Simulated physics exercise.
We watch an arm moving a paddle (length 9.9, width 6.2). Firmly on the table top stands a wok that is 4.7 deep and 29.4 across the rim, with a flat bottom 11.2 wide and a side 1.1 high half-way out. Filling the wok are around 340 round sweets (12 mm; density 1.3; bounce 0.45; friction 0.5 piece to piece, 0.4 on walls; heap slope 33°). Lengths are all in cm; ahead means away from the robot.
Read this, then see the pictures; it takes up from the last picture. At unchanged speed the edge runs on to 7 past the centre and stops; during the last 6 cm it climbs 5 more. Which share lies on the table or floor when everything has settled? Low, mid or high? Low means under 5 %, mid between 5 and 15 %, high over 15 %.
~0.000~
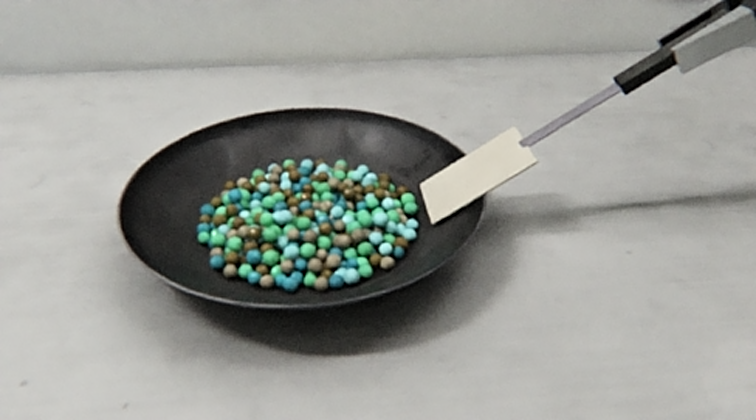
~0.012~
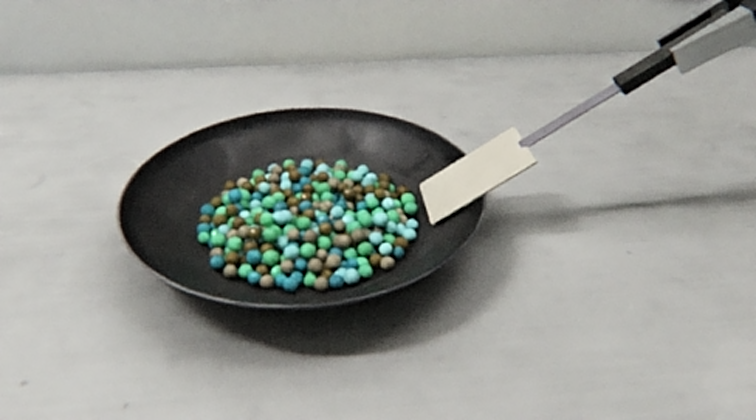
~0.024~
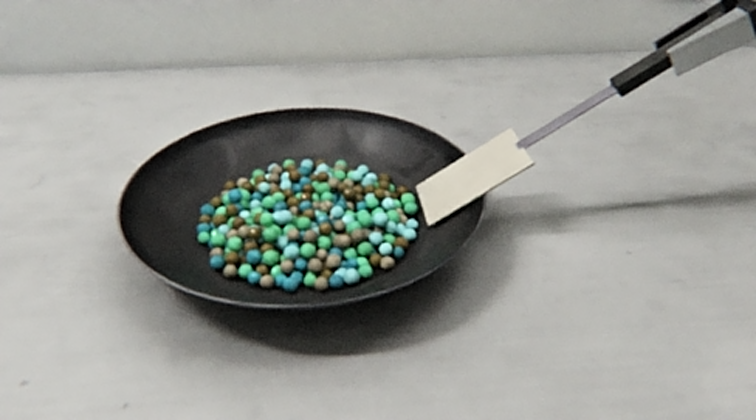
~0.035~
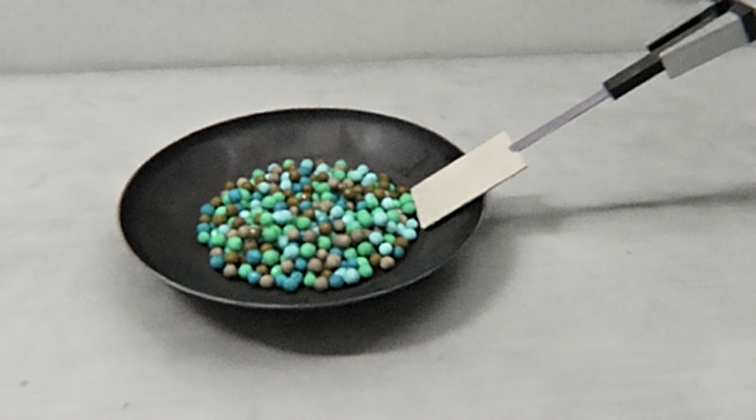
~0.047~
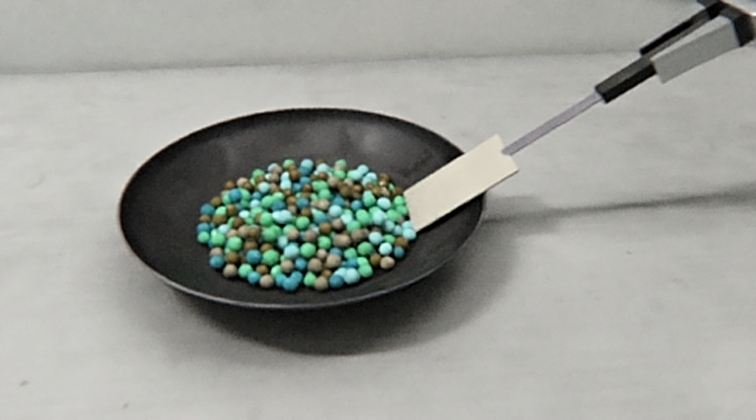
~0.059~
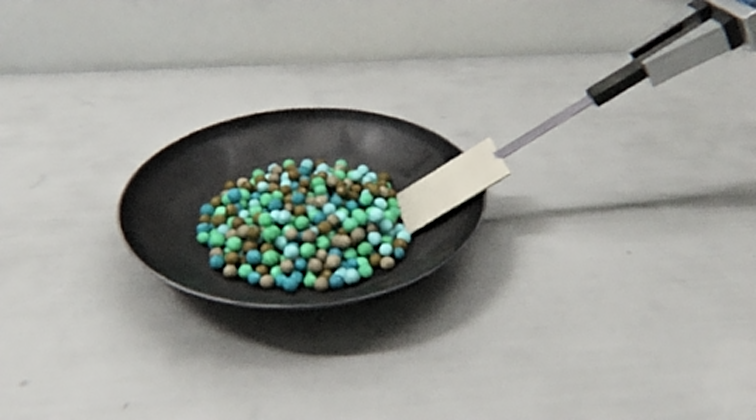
Low.
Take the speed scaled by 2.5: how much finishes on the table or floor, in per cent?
Near 10 in a hundred.
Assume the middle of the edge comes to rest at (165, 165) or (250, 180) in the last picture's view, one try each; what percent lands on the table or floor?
Close to 10 and close to 0 per cent, respectively.
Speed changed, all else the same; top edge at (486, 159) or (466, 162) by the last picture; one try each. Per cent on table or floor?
About 10 and 10 percent.
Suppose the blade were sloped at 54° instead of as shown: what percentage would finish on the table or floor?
Roughly 0 per cent.
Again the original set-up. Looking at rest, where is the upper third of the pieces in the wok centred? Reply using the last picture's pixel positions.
I'd say around pixel (220, 206).
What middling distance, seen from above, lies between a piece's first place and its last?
Level distance of roughly 3 cm.
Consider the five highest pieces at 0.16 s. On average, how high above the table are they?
I'd put it close to 3 cm.
By 0.16 s, sloping 34°, highest piece 3 above the table; 340 in the wok.
By 0.27 s, sloping 34°, highest piece 5 above the table; 340 in the wok.
By 0.52 s, sloping 34°, highest piece 6 above the table; 339 in the wok, 1 on the blade or in flight.
By 1.57 s, sloping 34°, highest piece 4 above the table; 339 in the wok, 1 on the table or floor.
Final count, 339 in the wok, 1 on the table or floor. That is 0 % on the table or floor.
